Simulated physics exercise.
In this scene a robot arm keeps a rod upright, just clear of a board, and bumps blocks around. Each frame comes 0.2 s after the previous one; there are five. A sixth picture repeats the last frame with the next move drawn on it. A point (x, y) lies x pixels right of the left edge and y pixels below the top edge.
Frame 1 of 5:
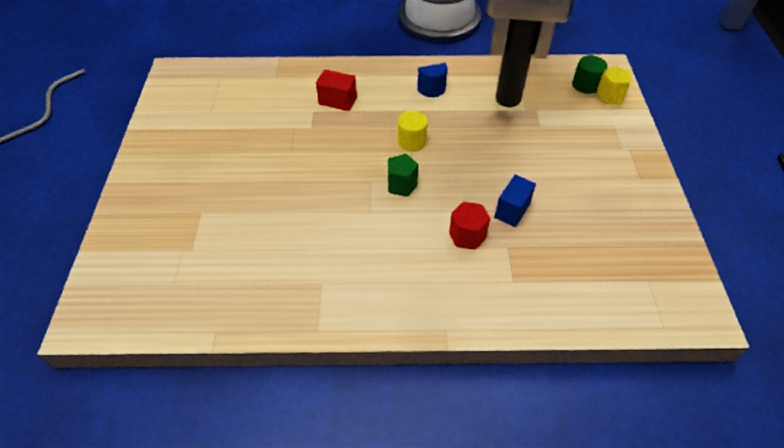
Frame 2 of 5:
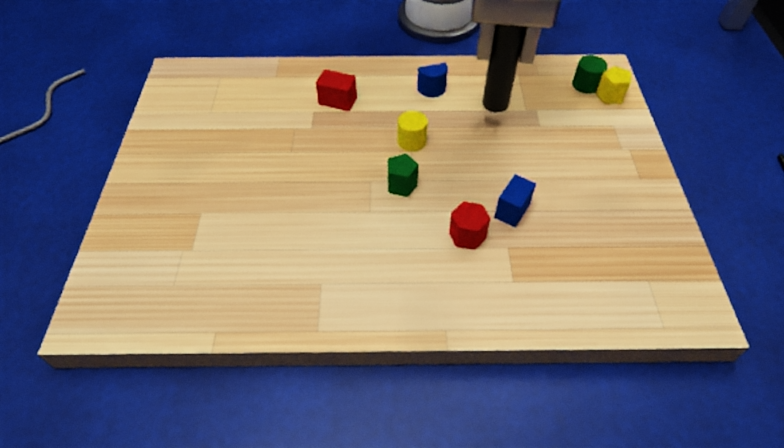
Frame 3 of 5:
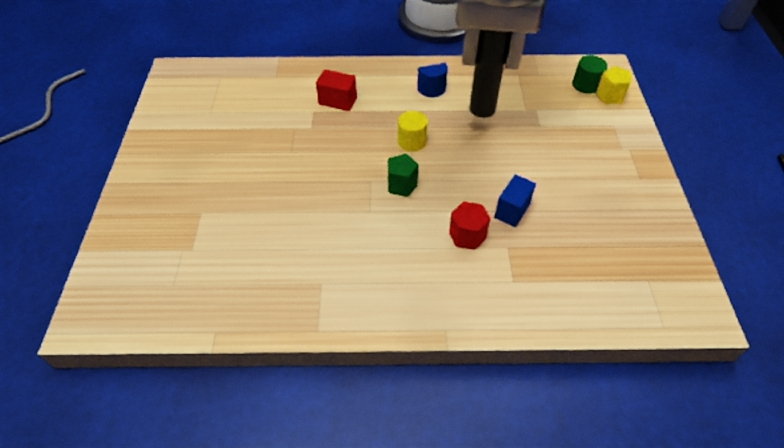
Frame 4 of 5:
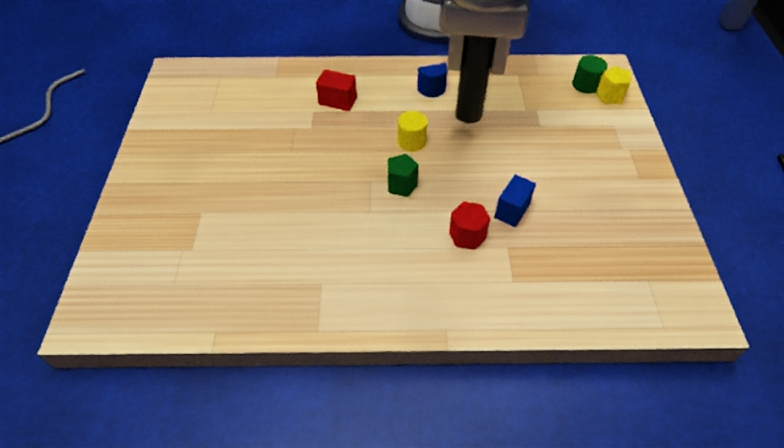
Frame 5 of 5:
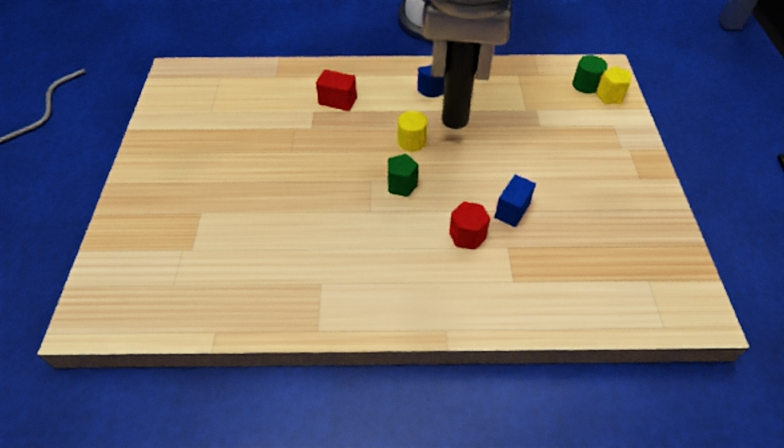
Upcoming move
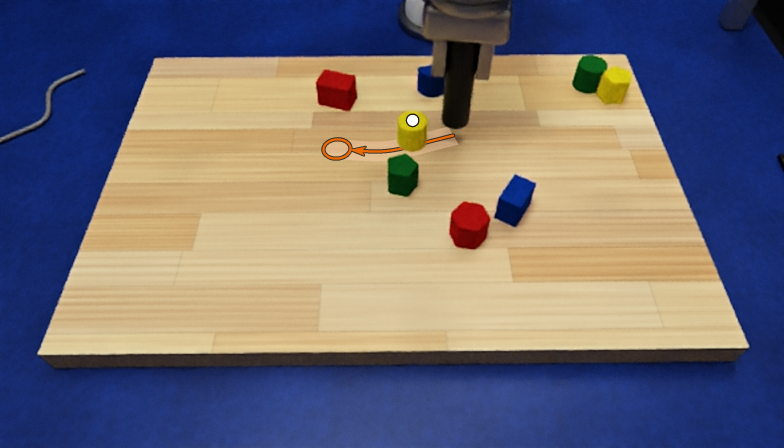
The clip opens on a light wooden board on a blue surface, with red, blue, green and yellow blocks scattered across it and a dark rod held above its far side. The rod glides steadily left and slightly toward the viewer, nearing the yellow disc, while every block stays still.
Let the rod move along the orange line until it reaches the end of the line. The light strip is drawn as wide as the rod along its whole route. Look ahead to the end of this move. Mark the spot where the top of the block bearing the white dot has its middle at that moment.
The middle of its top is at (317, 113).
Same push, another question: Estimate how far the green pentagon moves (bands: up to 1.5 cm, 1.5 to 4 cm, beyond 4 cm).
My estimate: Under 1.5 cm.
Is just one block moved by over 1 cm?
In short: Yes.
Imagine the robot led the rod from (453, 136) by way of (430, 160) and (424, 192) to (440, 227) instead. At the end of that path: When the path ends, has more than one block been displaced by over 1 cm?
Short answer: No.
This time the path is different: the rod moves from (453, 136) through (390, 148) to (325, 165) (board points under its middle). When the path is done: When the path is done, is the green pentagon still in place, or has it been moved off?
It keeps its position.
Path on the board, from (453, 136) by way of (397, 149) to (337, 149); the dot is on the yellow disc.
What follows on the original path. One third of the way, rod (417, 130); yellow disc (388, 123).
Two thirds of the way, rod (376, 136); yellow disc (350, 122).
At the end, rod (335, 134); green pentagon in place; yellow disc (317, 113).
